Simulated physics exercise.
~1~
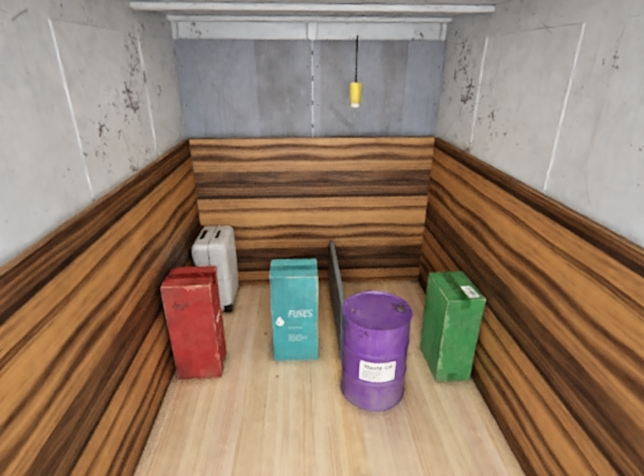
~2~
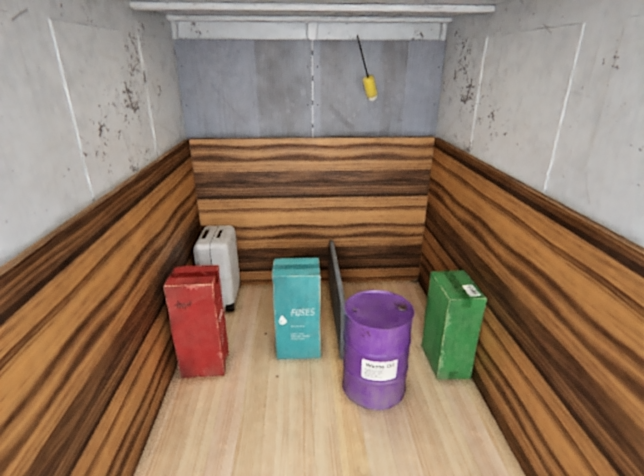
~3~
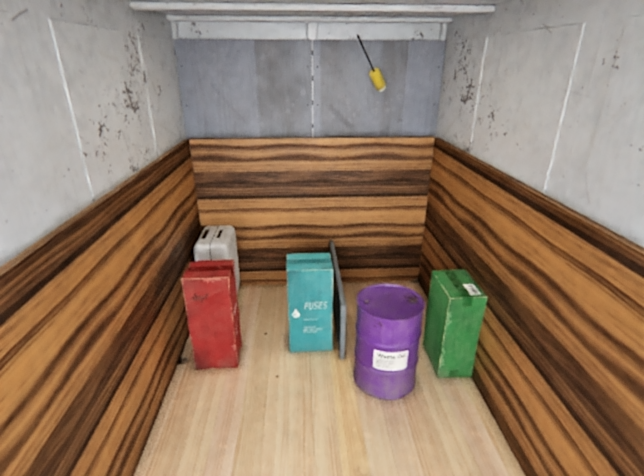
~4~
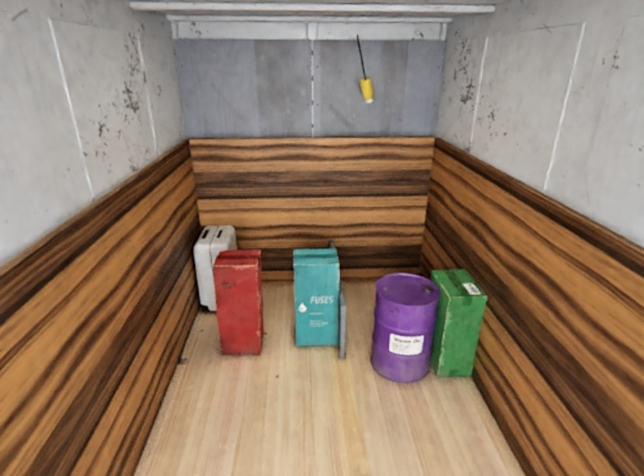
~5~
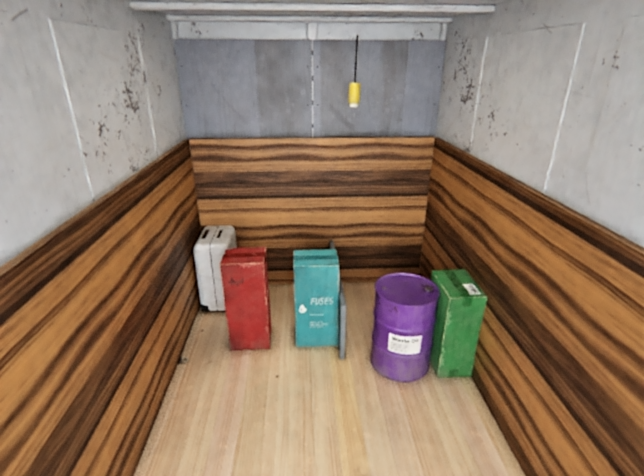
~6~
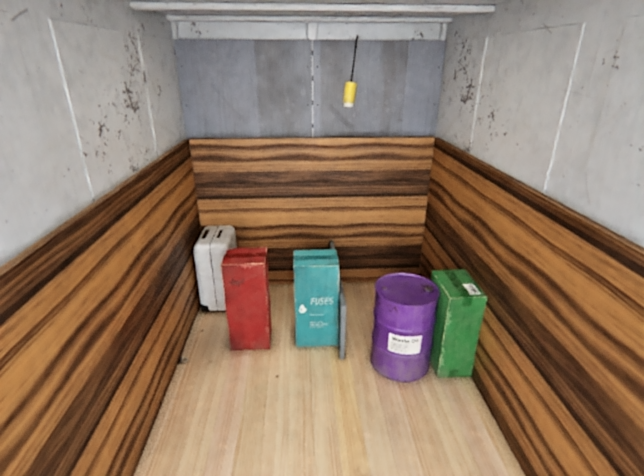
The footage shows a wood-panelled load bay where a yellow object swings overhead as a red box, a turquoise box and a purple drum slide rightward and away from the viewer. They finish upright, the drum beside the green box, which stays put like the white case.
